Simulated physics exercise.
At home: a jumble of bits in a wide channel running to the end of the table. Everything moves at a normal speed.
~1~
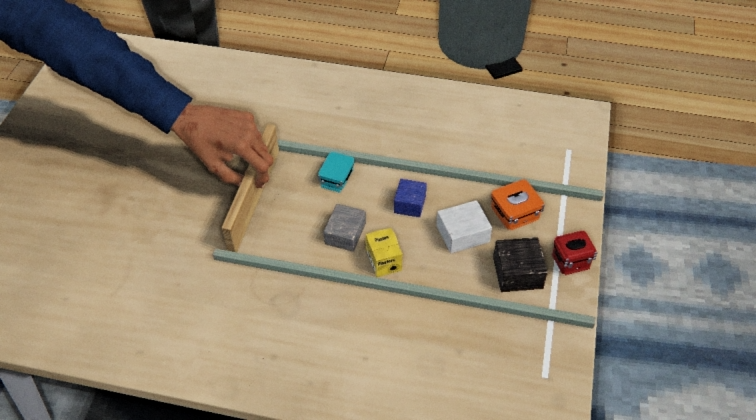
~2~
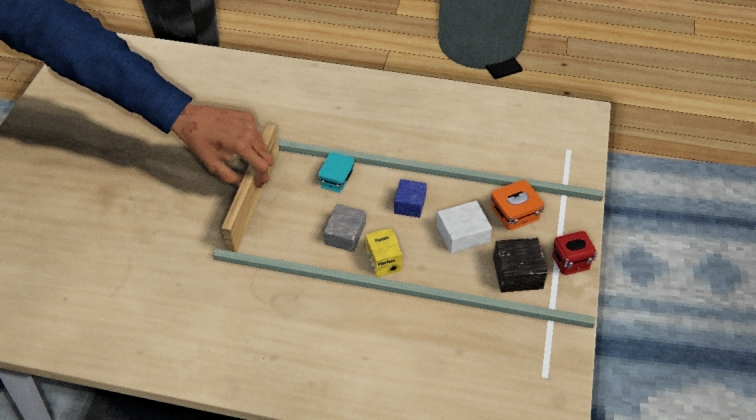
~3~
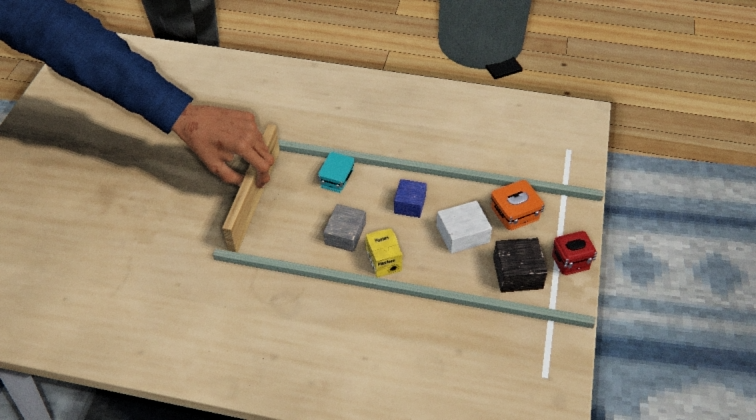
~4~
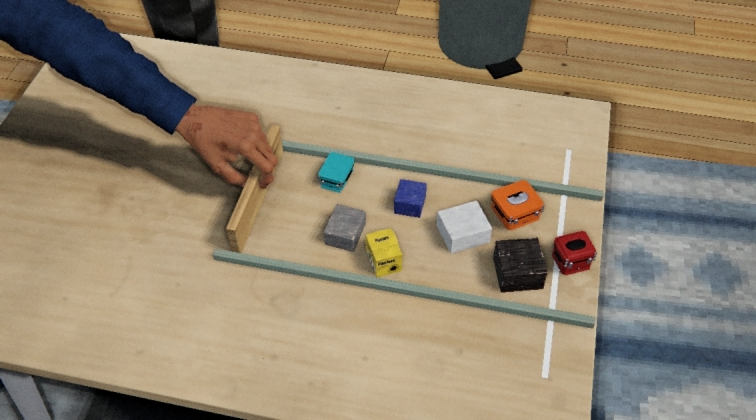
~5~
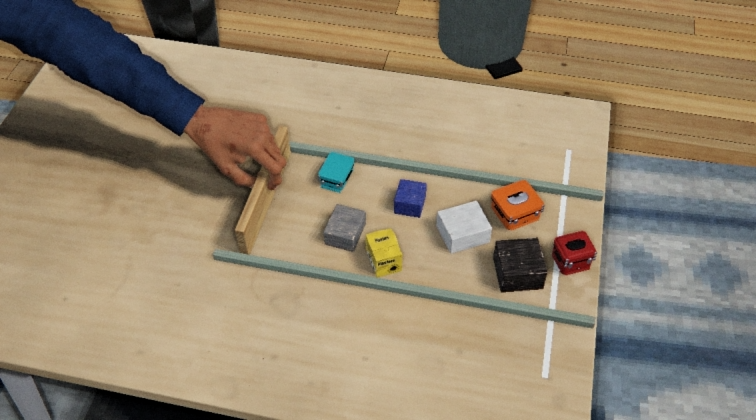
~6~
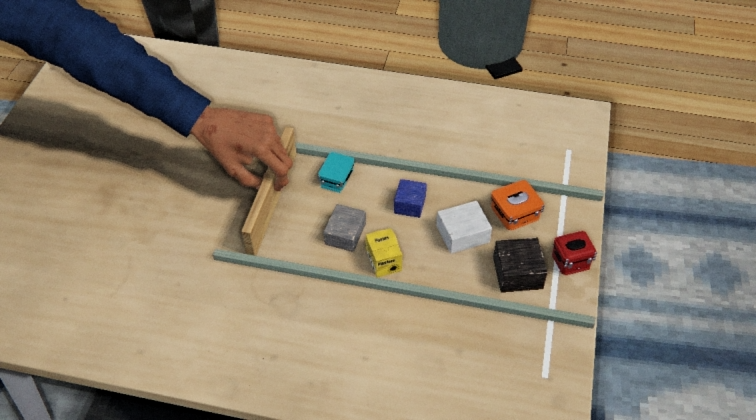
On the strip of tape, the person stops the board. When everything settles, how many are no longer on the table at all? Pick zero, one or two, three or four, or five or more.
Three or four are off the table.
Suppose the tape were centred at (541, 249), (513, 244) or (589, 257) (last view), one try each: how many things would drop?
Try by try, 1, 1 and 8.
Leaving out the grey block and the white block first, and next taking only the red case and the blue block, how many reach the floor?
First try 2, second try 2.
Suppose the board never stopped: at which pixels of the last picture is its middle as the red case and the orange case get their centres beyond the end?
The middle is at (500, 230) when it's the red case, and at (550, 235) when it's the orange case.
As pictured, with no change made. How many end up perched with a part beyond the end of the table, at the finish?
Count: 0.
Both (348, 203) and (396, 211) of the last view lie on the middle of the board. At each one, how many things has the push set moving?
First 3, after that 4.
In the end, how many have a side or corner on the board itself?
I count 4 of them.
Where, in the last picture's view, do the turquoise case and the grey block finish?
Final pixels, roughly: (577, 206) for the first, (574, 267) for the other.
A little later, none off yet; red case at rest near (573, 254); black block at rest near (520, 265); orange case at rest near (516, 206).
When it is over, the number that fall off is three or four; down, white block, orange case, black block and red case.
